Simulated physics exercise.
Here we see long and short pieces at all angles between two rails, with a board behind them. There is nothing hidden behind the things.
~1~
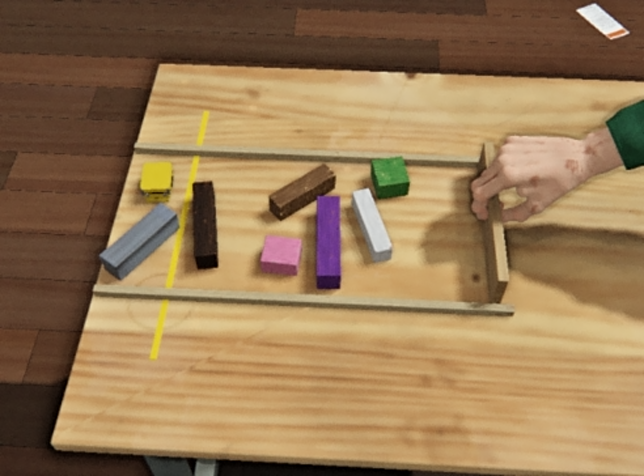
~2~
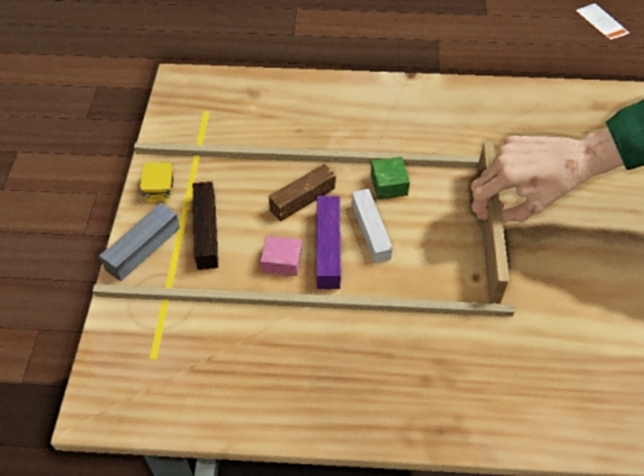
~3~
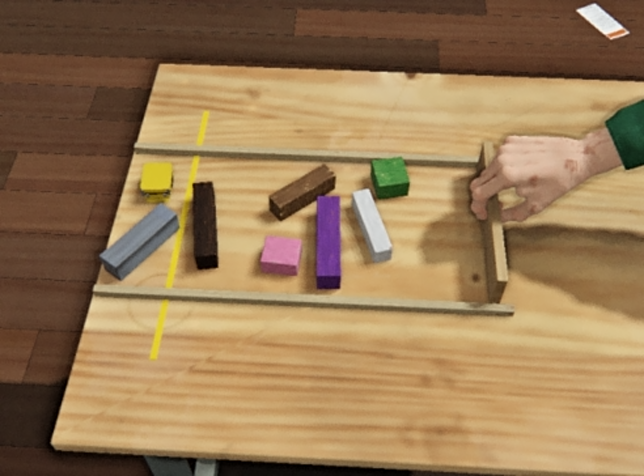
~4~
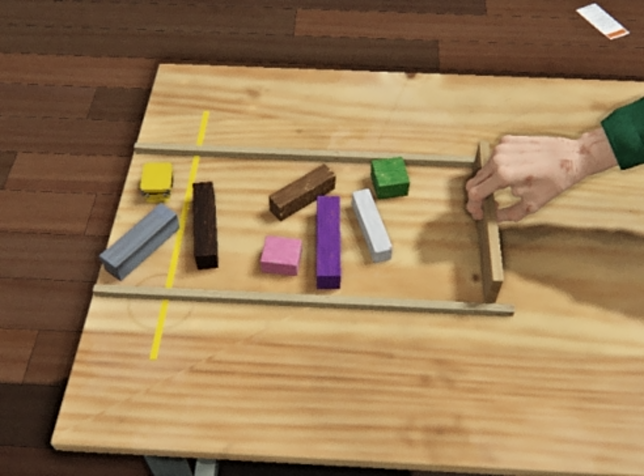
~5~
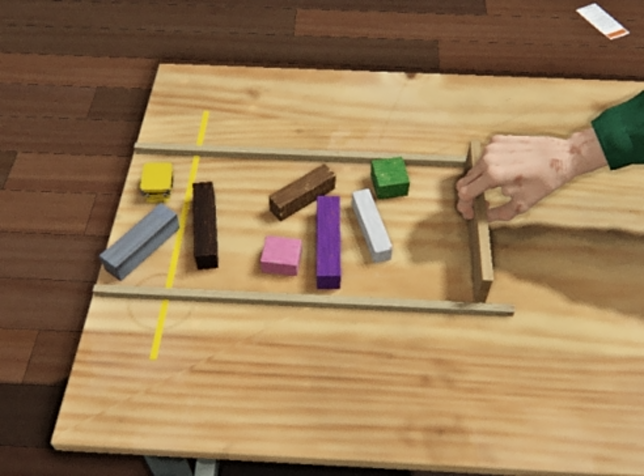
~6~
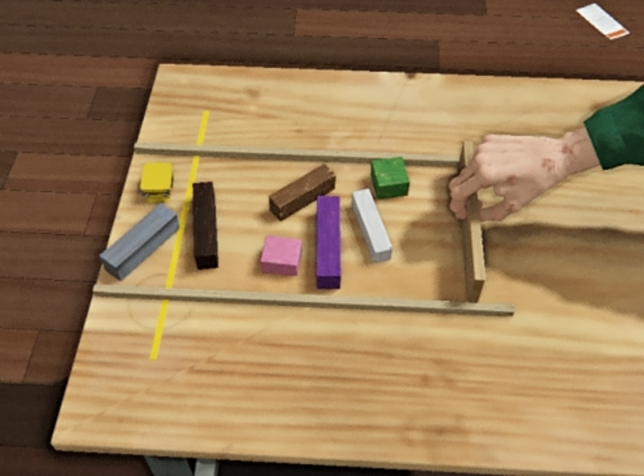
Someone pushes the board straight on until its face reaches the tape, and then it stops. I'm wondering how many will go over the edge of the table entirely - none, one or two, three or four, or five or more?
After the push, three or four are missing from the table.
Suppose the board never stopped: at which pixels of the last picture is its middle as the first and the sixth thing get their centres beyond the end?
Its middle is around (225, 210) and later (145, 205).
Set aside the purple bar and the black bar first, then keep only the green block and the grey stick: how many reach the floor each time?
You'd see 0 fallen, and 2 in the other try.
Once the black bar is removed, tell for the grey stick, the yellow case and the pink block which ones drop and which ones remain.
As for the grey stick, it is not retained; the yellow case is not retained; the pink block is retained.
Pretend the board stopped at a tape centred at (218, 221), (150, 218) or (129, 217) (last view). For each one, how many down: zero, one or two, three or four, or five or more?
Count per stopping tape, as listed: One or two, more than four, five or over.
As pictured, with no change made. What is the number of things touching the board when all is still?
Result: 2 in all.
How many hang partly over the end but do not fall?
1 overhanging.
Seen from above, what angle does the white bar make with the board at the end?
It measures close to 0 degrees.
Soon after, none off yet; grey stick at rest near (141, 242); yellow case at rest near (158, 183); black bar at rest near (205, 224).
In the end, the number that fall off is three or four; gone, black bar, yellow case and grey stick.
